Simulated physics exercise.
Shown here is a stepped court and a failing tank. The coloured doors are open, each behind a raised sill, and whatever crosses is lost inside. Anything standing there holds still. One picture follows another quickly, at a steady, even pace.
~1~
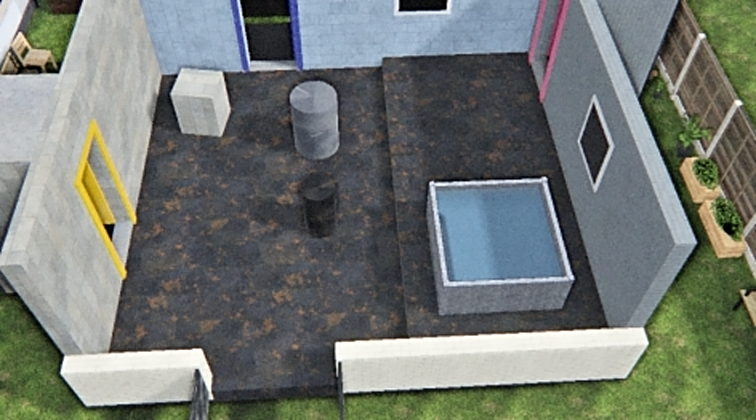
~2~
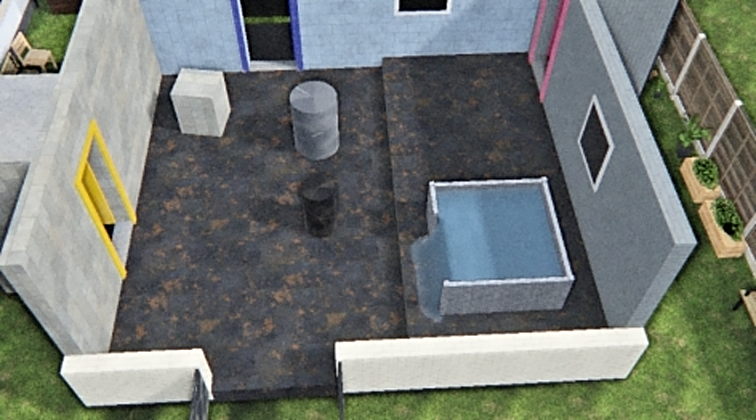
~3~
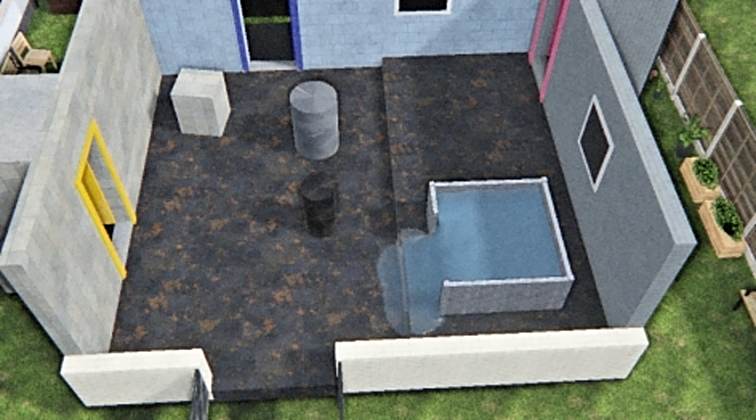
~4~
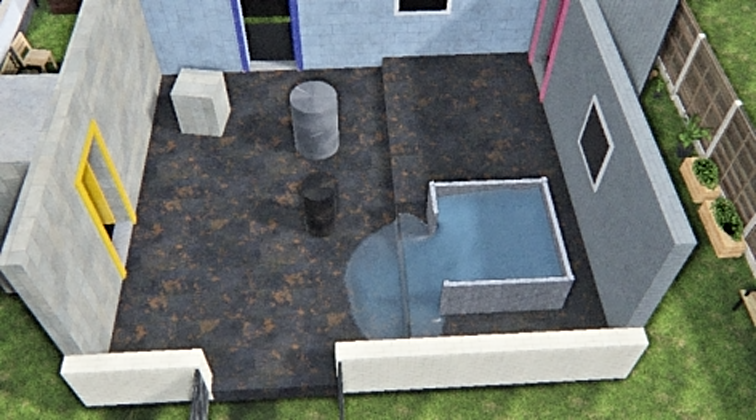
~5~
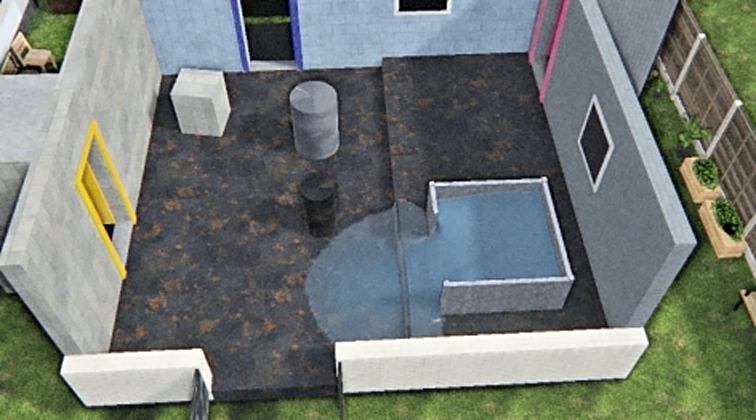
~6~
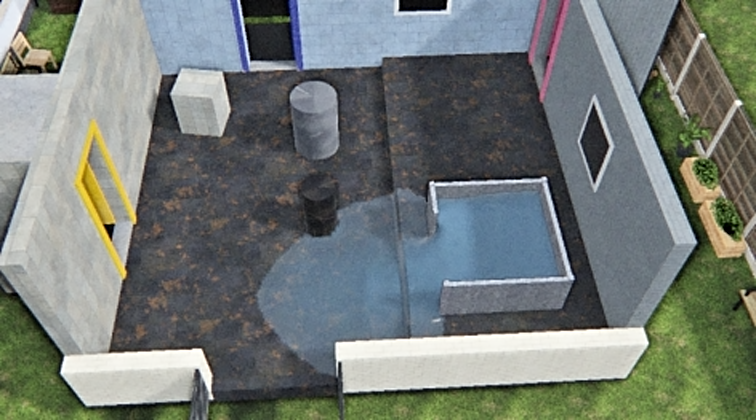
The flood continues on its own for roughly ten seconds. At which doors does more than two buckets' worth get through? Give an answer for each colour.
Outcome: Pink door: Does not exceed it; blue door: Does not exceed it; yellow door: Exceeds it.
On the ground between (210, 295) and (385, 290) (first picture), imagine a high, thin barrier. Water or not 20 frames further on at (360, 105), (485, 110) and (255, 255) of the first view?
The first is inundated, the second still bare and the third inundated.
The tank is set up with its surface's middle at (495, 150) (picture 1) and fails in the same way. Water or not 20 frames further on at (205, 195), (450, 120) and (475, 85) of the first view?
My reading is hit by the flood first, missed by the flood next and missed by the flood last.
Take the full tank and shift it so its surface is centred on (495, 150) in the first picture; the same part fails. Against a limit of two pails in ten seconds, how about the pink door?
The pink door falls short of it.
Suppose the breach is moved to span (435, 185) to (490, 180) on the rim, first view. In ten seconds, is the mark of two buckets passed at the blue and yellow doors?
Blue door goes past it, yellow door falls short.
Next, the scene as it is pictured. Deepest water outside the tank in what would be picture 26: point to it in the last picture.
Look close to (109, 356).
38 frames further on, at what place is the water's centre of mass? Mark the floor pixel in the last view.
I'd say near (255, 222).
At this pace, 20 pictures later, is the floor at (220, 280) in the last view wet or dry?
Lab note - point status: Swamped.
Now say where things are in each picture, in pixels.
In the first picture, still water in the water tank at (497, 233).
In the second picture, water pours out at (440, 268) and has run to (421, 242).
In the third picture, the front is at (393, 248), out from the gap at (440, 268).
In the fourth picture, water pours out at (440, 269) and has run to (350, 270).
In the fifth picture, the front is at (310, 282), out from the gap at (440, 269).
In the sixth picture, water pours out at (440, 269) and has run to (264, 306).
A moment on, water covers 30 % of the floor; the pink door not reached, the blue door not reached, the yellow door not reached.
Next, water covers 35 % of the floor; the pink door not reached, the blue door not reached, the yellow door under two buckets in.
Then, water covers 40 % of the floor; the pink door not reached, the blue door not reached, the yellow door far over two buckets in.
Later, water covers 55 % of the floor; the pink door not reached, the blue door wet at the sill, nothing in, the yellow door far over two buckets in.
In the end, water covers 60 % of the floor; the pink door not reached, the blue door under two buckets in, the yellow door far over two buckets in.
